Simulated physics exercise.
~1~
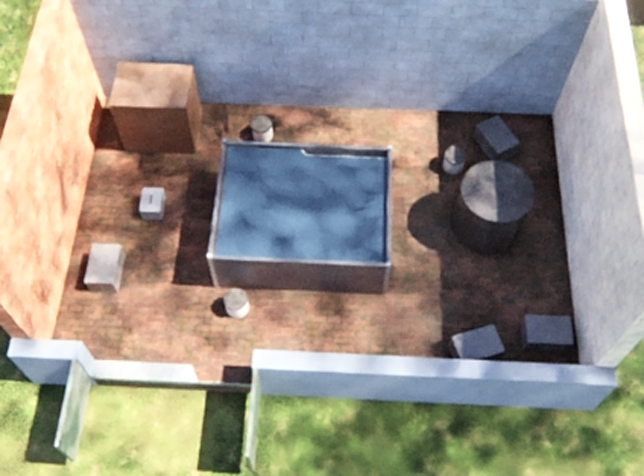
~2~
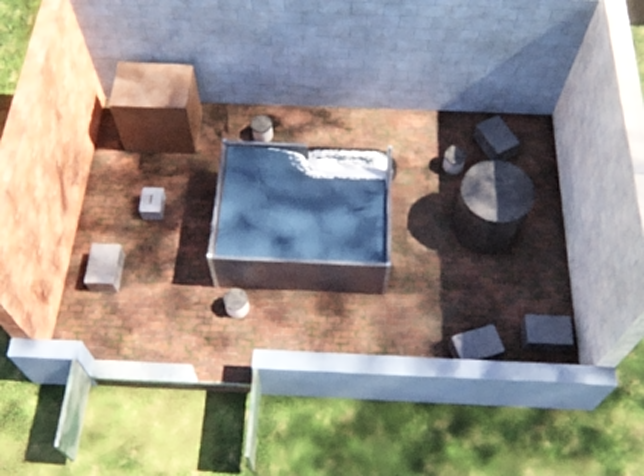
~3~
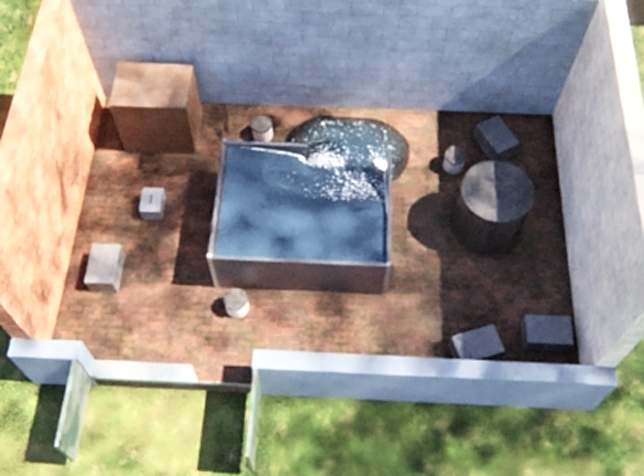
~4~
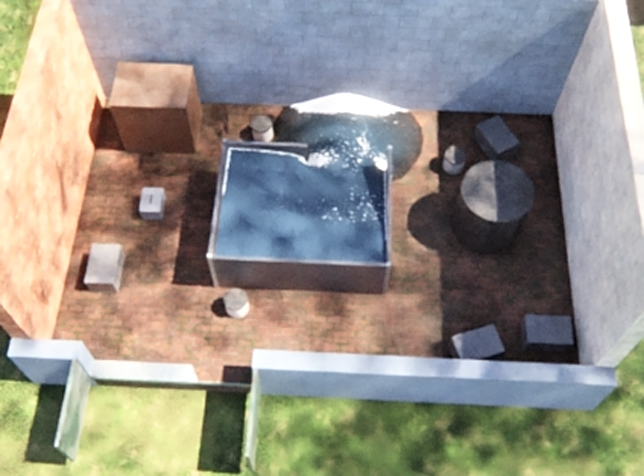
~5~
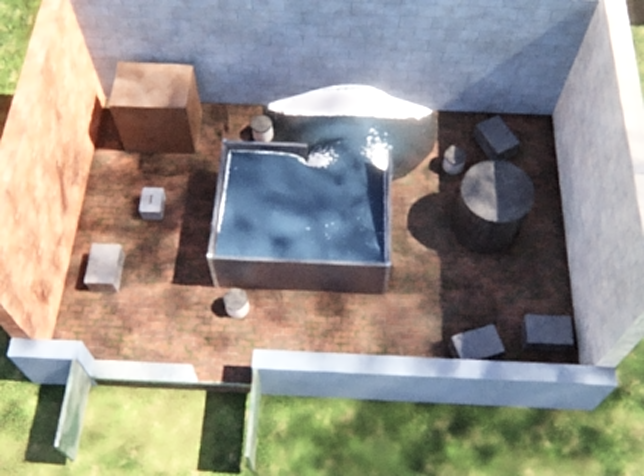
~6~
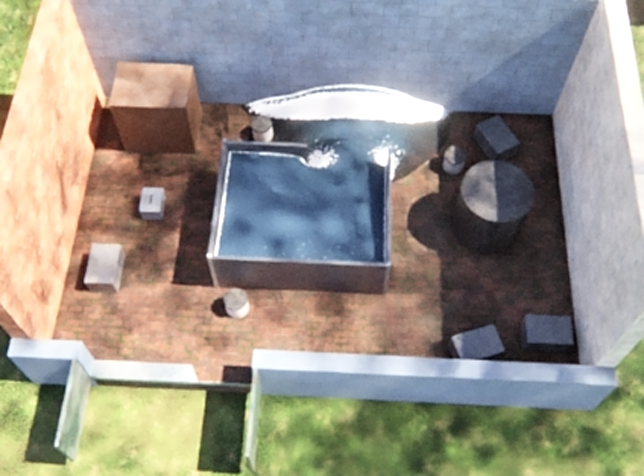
A raised tank of blue water stands in the middle of a walled, brick-floored court, seen from above by a still camera, with grass outside. An orange-brown block sits at the back left, a grey drum at the right, and small pale pails and boxes around them. Water breaks out through the tank's back right edge, foams, and spreads across the floor to the back wall, where a white crest widens.
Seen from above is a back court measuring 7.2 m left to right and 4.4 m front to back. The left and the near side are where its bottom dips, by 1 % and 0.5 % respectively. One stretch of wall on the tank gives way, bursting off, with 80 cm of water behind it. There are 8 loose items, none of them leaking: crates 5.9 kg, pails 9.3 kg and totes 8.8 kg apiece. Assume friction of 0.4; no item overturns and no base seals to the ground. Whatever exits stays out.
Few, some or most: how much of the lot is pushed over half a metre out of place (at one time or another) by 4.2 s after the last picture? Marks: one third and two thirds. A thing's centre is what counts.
That comes to two thirds or more.
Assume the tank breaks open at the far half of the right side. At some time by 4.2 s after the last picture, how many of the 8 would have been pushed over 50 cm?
The answer then is 4.
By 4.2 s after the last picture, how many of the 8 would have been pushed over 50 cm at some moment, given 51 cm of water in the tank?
You'd get 4 in that case.
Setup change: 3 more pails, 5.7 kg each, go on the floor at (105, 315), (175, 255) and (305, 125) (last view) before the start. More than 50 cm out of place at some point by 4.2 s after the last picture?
The first comes out beyond the limit, the second beyond the limit, the third beyond the limit.
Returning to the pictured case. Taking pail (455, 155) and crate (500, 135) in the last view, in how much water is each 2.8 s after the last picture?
6 and 6 cm.
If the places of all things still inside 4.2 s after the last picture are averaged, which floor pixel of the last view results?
Close to pixel (243, 308).
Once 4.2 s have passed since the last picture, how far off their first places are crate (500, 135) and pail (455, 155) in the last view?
350 cm and 100 cm.
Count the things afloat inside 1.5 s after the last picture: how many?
0.
Then, 0.4 s after the last picture 0 of 8 are over 50 cm from their spots; 0 afloat.
Then, 1.5 s after the last picture 2 of 8 are over 50 cm from their spots; 0 afloat.
Then, 2.8 s after the last picture 5 of 8 are over 50 cm from their spots; 1 afloat.
Then, 4.2 s after the last picture 7 of 8 are over 50 cm from their spots, and 7 have been at some point; 5 afloat.
